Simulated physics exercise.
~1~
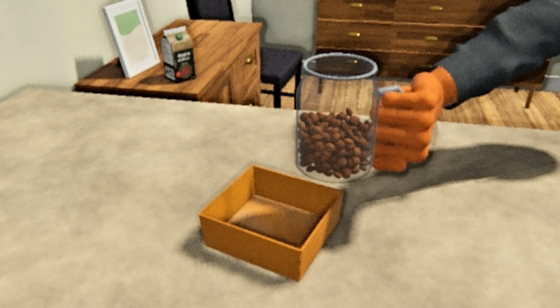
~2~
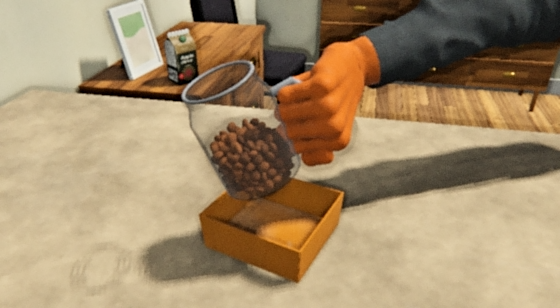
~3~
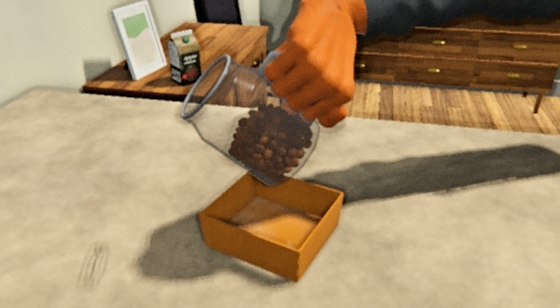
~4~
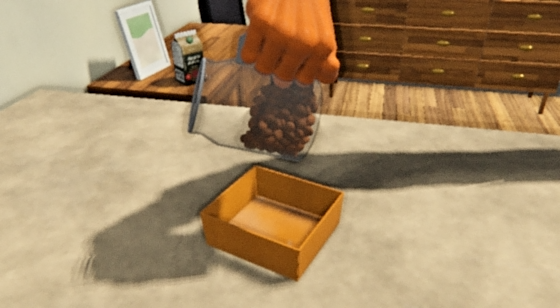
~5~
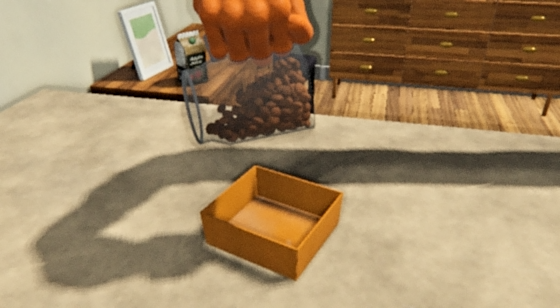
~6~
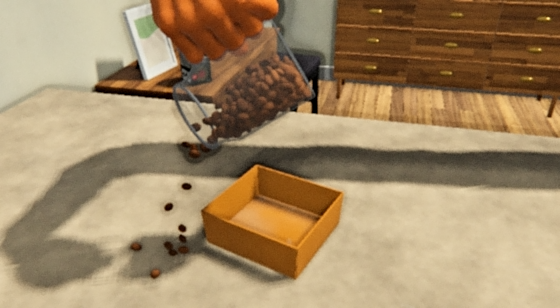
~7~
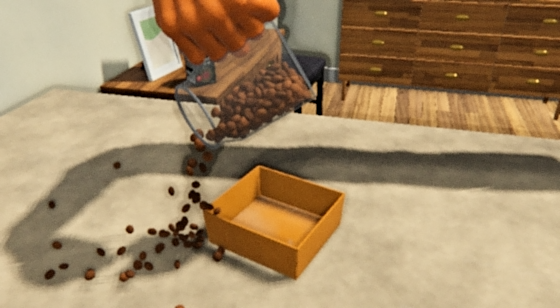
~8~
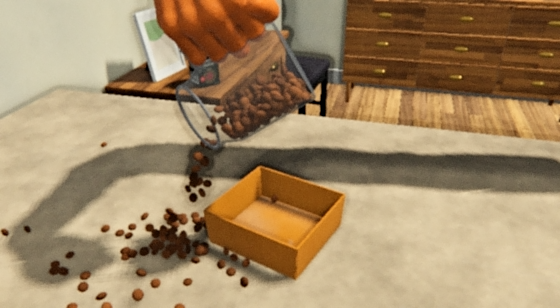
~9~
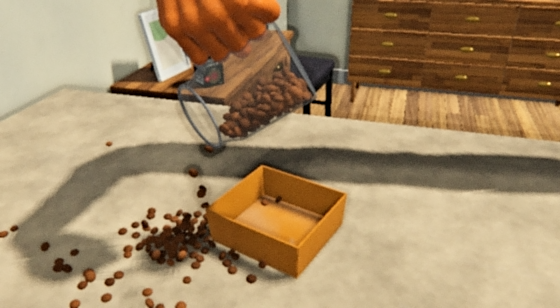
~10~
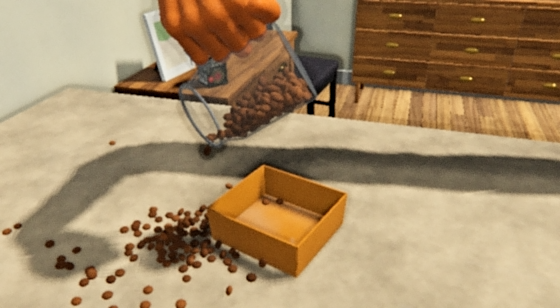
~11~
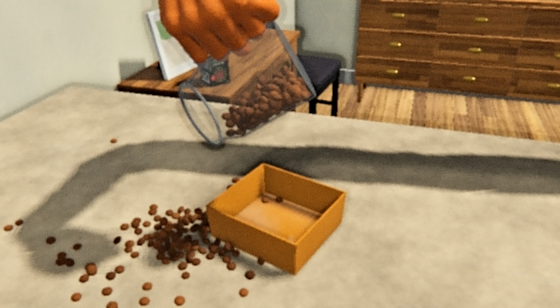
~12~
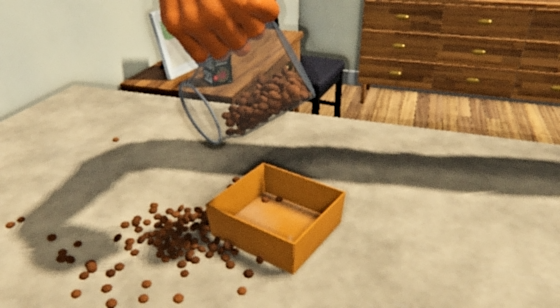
An orange-gloved hand with a dark sleeve tips a clear glass jar of brown kibble over a pale, mottled tabletop, seen from slightly above. A shallow, open orange-brown box sits beneath it, with a wooden desk, picture frame and carton behind and drawers at right. The hand carries the jar left and turns it past its side until its mouth points down to the left. Pieces spill beside the box, bouncing and scattering across the table. The flow stops with a pile left of the box, only a few pieces inside it, and many still in the tilted jar.
